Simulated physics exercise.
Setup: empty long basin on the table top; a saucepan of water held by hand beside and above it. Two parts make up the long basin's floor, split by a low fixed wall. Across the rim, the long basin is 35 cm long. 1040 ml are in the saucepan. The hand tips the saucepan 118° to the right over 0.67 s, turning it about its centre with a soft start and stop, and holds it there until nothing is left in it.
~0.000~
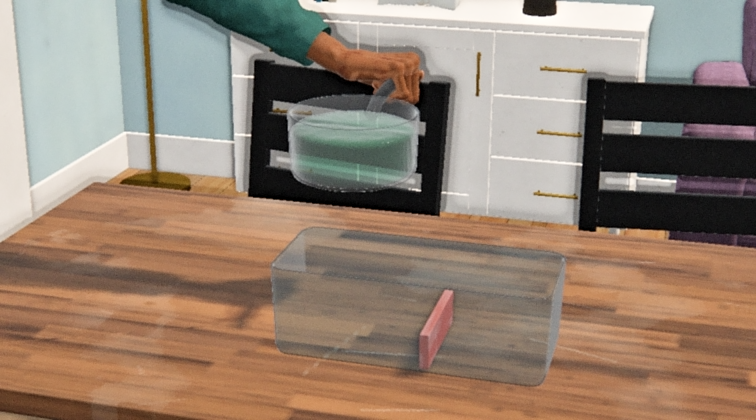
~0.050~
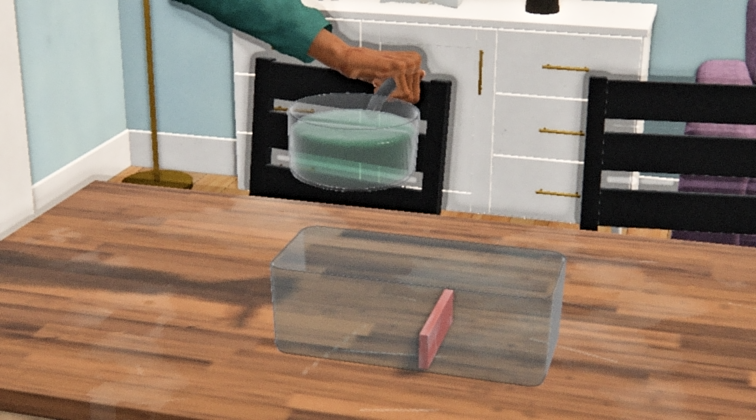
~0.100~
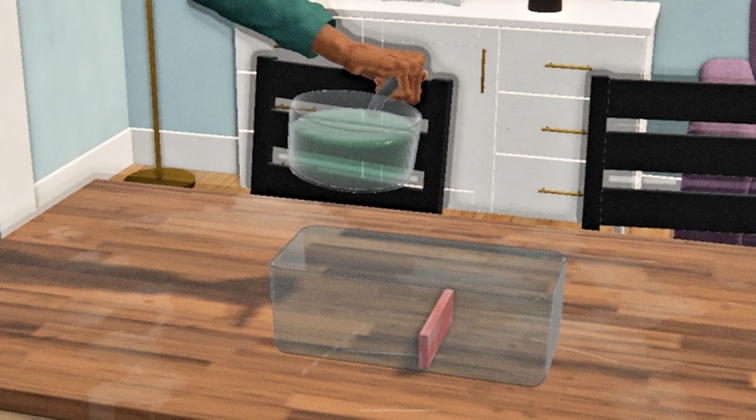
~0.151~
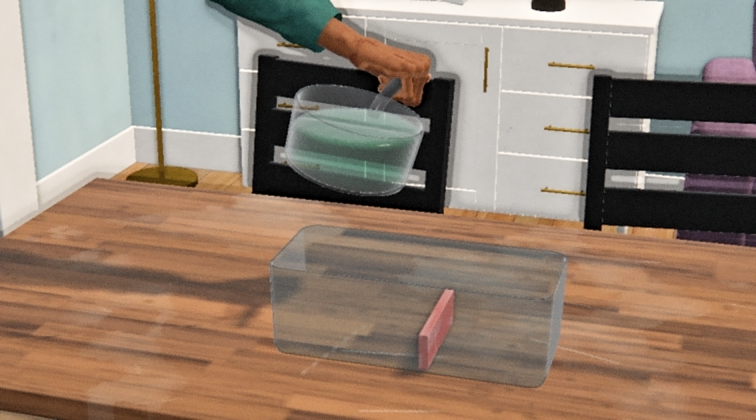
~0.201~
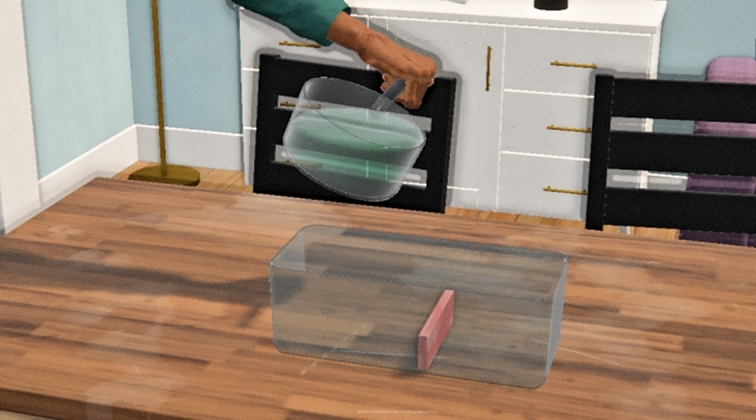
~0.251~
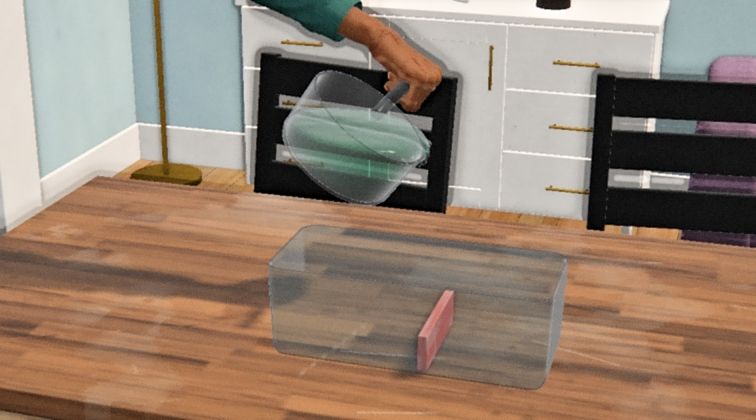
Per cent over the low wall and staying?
49 per cent.
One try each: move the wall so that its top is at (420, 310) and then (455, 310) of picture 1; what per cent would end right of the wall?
Respectively 65 and 30 %.
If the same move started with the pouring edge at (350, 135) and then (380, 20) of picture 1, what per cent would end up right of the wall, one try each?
Respectively about 20 and 40 percent.
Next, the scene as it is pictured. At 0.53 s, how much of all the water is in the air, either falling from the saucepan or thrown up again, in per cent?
I'd say close to 40 per cent.
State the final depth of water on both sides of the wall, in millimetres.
The left side settles near 18 mm and the right side near 26 mm.
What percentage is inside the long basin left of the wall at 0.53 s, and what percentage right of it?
I'd say some 2 in a hundred on the left and 40 on the right.
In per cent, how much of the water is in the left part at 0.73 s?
Roughly 34 per cent.
By 0.53 s the tilt is 105° and 18 per cent is still to pour, 2 is left of the wall and 40 right of it.
By 0.73 s the tilt is 118° and 2 per cent is still to pour, 34 is left of the wall and 51 right of it.
By 0.94 s the tilt is 118° and 0 per cent is still to pour, 46 is left of the wall and 51 right of it.
By 1.17 s the tilt is 118° and 0 per cent is still to pour, 48 is left of the wall and 49 right of it.
At rest 48 per cent lies left of the wall, 49 right of it and 3 outside.
